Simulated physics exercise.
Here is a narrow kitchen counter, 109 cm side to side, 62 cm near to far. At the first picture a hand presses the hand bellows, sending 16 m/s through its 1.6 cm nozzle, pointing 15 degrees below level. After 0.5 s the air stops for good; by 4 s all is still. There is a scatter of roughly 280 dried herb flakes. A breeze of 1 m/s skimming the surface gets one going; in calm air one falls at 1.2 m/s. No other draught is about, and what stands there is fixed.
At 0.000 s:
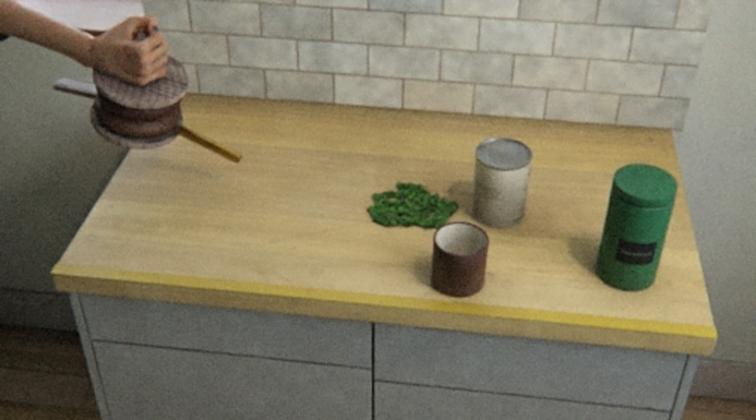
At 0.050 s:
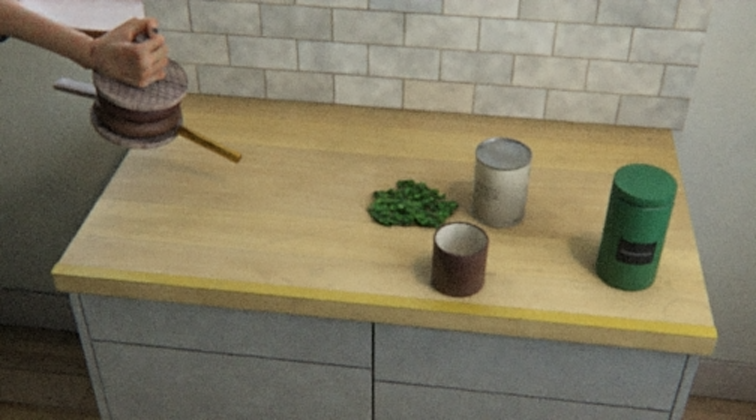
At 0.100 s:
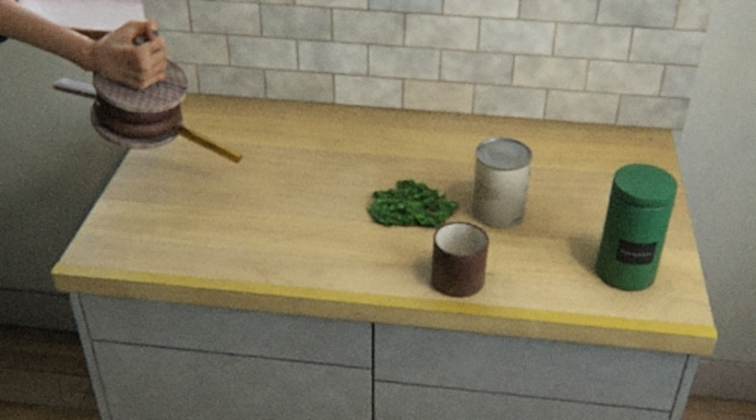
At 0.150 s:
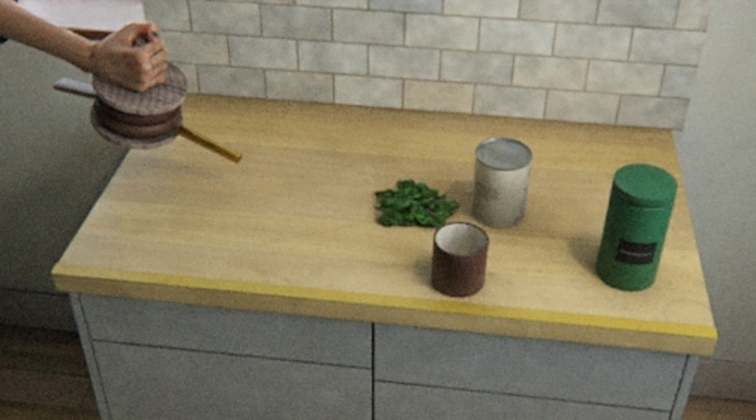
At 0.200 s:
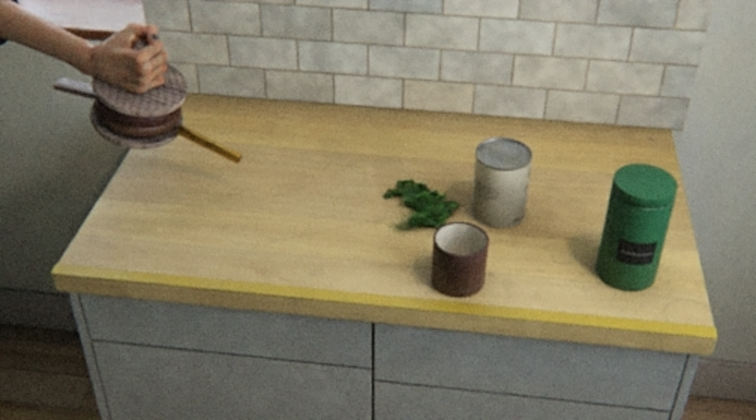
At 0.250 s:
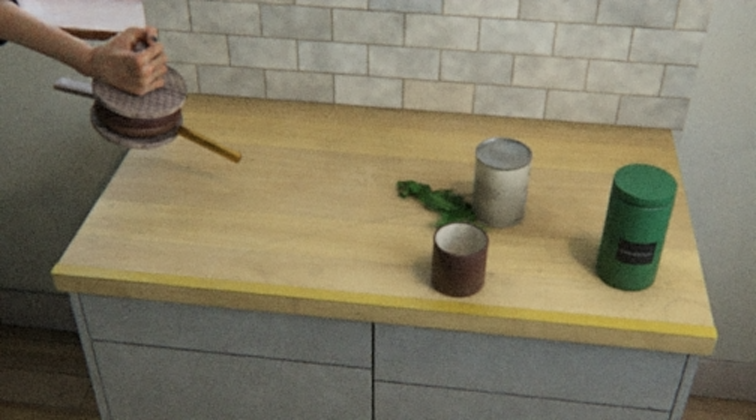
To begin with, a hand holds a round hand bellows at the left of a wooden counter, its nozzle pointing right, while a green patch of herb flakes lies still near a tin and a brown mug. Then the patch shifts rightward, its left side clearing as it narrows into a ragged strip.
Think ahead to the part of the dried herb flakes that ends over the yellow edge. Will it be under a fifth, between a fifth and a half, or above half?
By then less than a fifth are over the yellow edge.
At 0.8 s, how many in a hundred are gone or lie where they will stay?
Near 60 %.
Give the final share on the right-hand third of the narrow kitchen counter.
Near 30 %.
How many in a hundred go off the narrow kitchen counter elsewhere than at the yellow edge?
Some 15 per cent.
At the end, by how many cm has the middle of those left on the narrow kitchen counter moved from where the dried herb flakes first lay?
Roughly 15 cm.
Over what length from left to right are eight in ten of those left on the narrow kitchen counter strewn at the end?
Roughly 30 cm.
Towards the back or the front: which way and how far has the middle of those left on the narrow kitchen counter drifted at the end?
To the back, by about 5 cm.
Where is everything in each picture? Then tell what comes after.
In the first frame, the middle of the dried herb flakes is near (413, 209), none has stirred yet and the mouth of the hand bellows is at (240, 159).
In the second frame, the middle of the dried herb flakes is near (414, 205), none has stirred yet and the yellow edge is centred on (371, 305).
In the third frame, the middle of the dried herb flakes is near (414, 205), none has stirred yet, the top of a tin is at (504, 153) and the top of a mug is at (461, 238).
In the fourth frame, the middle of the dried herb flakes is near (412, 203) and none has stirred yet.
In the fifth frame, the middle of the dried herb flakes is near (421, 204), the farthest in sight from the hand bellows is at (456, 207) and about 30 % have left their places.
In the sixth frame, the middle of the dried herb flakes is near (448, 204), the farthest in sight from the hand bellows is at (487, 229) and about 65 % have left their places.
After 0.8 s the count stands so, 1 % are over the yellow edge; the middle of those left on the top is near (474, 194).
After 1.3 s the count stands so, 1 % are over the yellow edge; the middle of those left on the top is near (474, 194).
After 2.2 s the count stands so, 1 % are over the yellow edge; the middle of those left on the top is near (474, 194).
After 4.0 s, at the end, 1 % are over the yellow edge; the middle of those left on the top is near (474, 194).
